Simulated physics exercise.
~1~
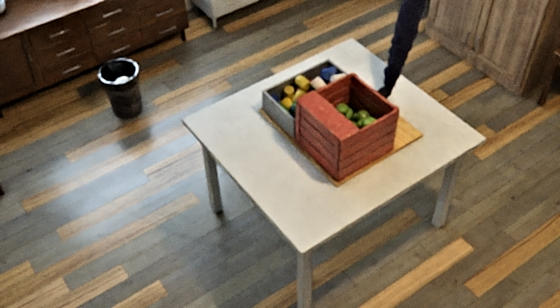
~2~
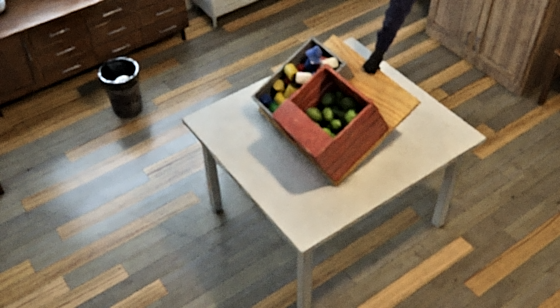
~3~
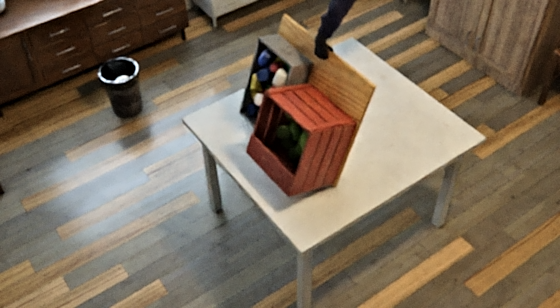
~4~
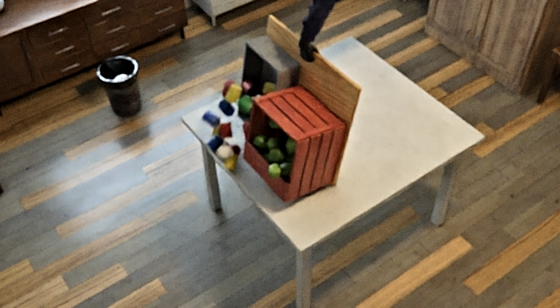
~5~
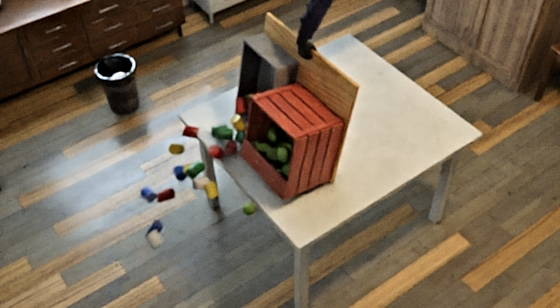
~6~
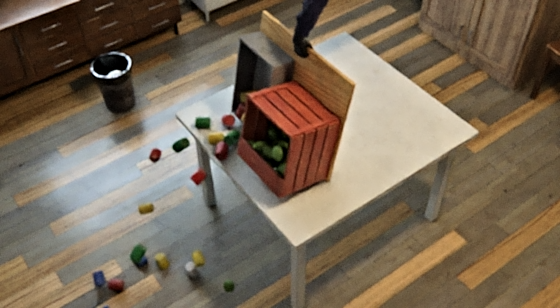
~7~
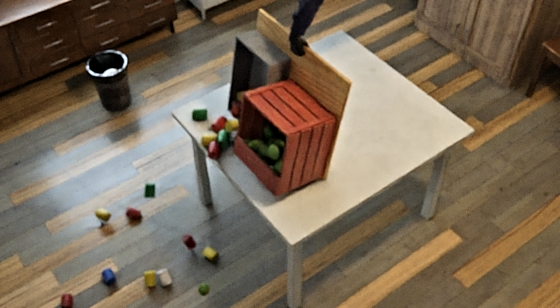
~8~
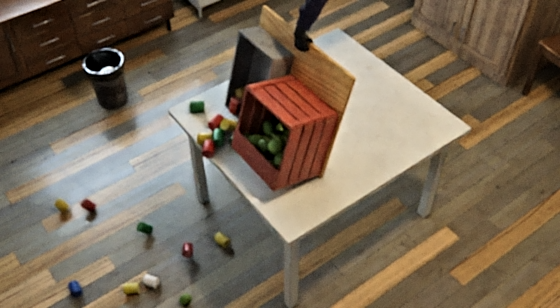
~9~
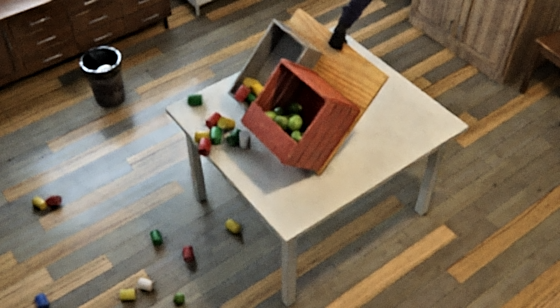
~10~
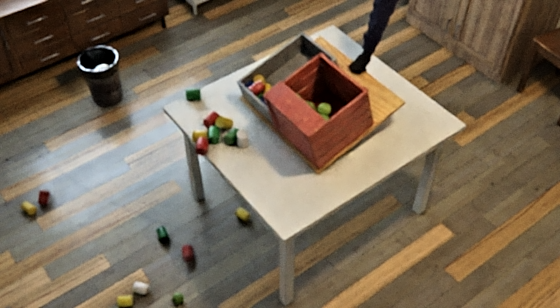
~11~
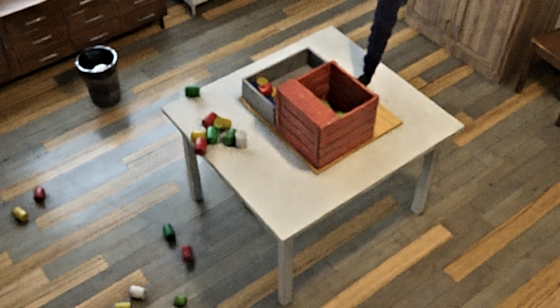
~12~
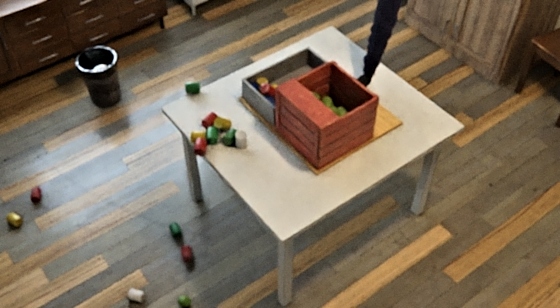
A dark arm reaches in at the top of a white table, seen from above in a room with a grey and tan plank floor, wooden cabinets and a black bin. On the table, a plywood board carries a grey tote of colourful jars and, to its right, a partly lidded red tote of limes. The board tilts steeply over its left edge, and jars tumble from the grey tote onto the table and floor. The limes mostly stay in the red tote. The board is lowered flat, leaving jars scattered on the table's left side and the floor.
